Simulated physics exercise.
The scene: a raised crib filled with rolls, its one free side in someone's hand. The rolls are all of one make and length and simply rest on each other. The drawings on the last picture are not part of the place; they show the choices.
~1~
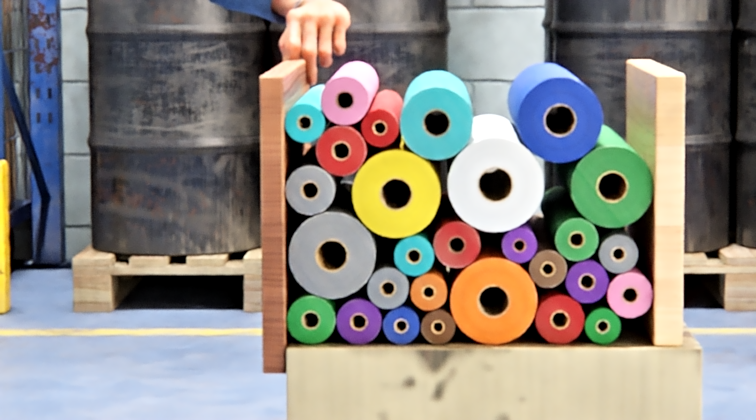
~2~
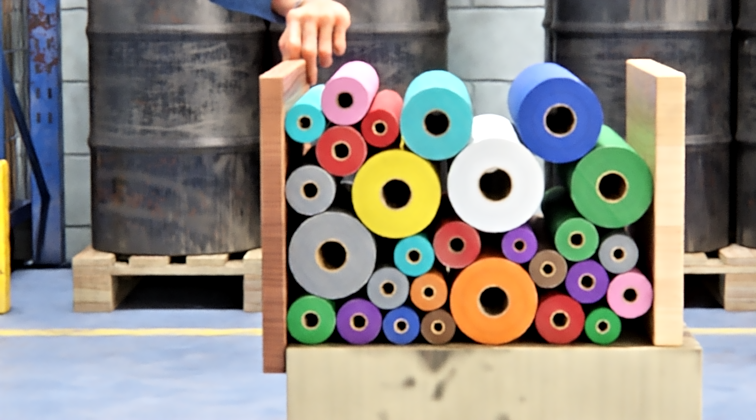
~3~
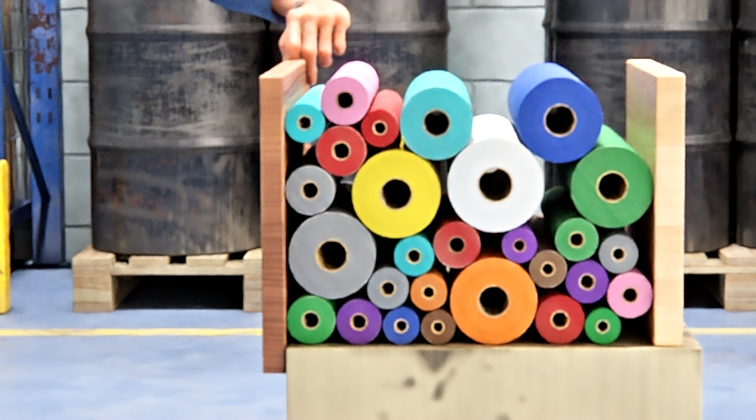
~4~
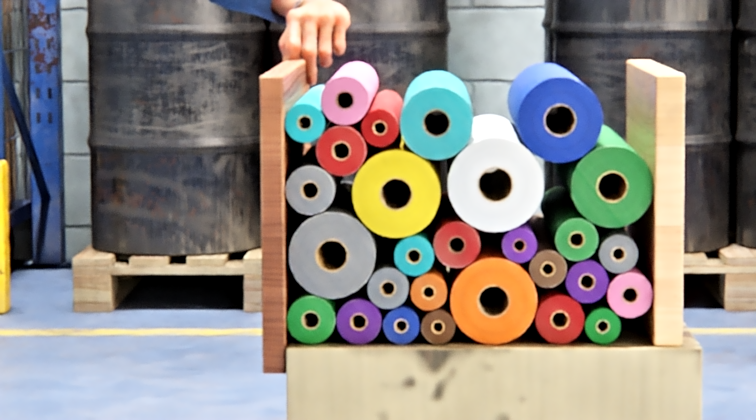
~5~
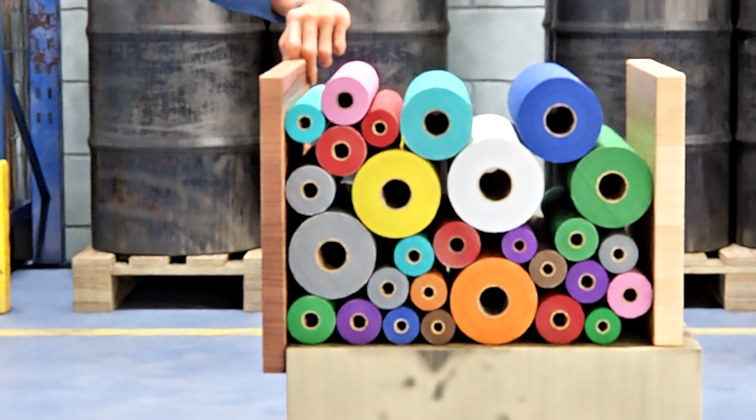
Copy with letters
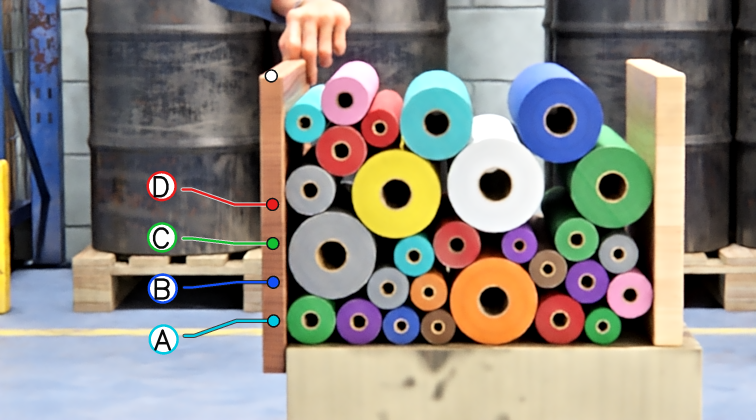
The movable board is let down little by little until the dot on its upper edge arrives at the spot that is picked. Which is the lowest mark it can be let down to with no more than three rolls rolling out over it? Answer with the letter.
Slide it to D.
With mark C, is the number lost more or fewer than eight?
It loses fewer than eight.
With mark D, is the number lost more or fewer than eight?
Fewer than eight.
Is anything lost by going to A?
At A: Yes.
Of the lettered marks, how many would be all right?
One of them.
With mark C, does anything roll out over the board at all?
Yes.
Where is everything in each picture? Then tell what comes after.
In the first picture, a red roll (560, 320); an orange roll (429, 292); a purple roll (519, 245).
In the second picture, a purple roll (519, 245); a grey roll (619, 253).
In the third picture, a turquoise roll (305, 122); side board (288, 203).
In the fourth picture, a green roll (311, 320); a red roll (560, 320).
In the fifth picture, an orange roll (429, 292); a purple roll (519, 245); a grey roll (619, 253).
On the copy, A at (274, 321); B at (273, 282); C at (273, 243); D at (273, 205); the white dot at (271, 76).
On D. First, top of the board (284, 141).
Then, top of the board (285, 204).
Finally, top of the board (285, 204), two out over the board.
By contrast, A more than three out over the board; B more than three out over the board; C more than three out over the board.
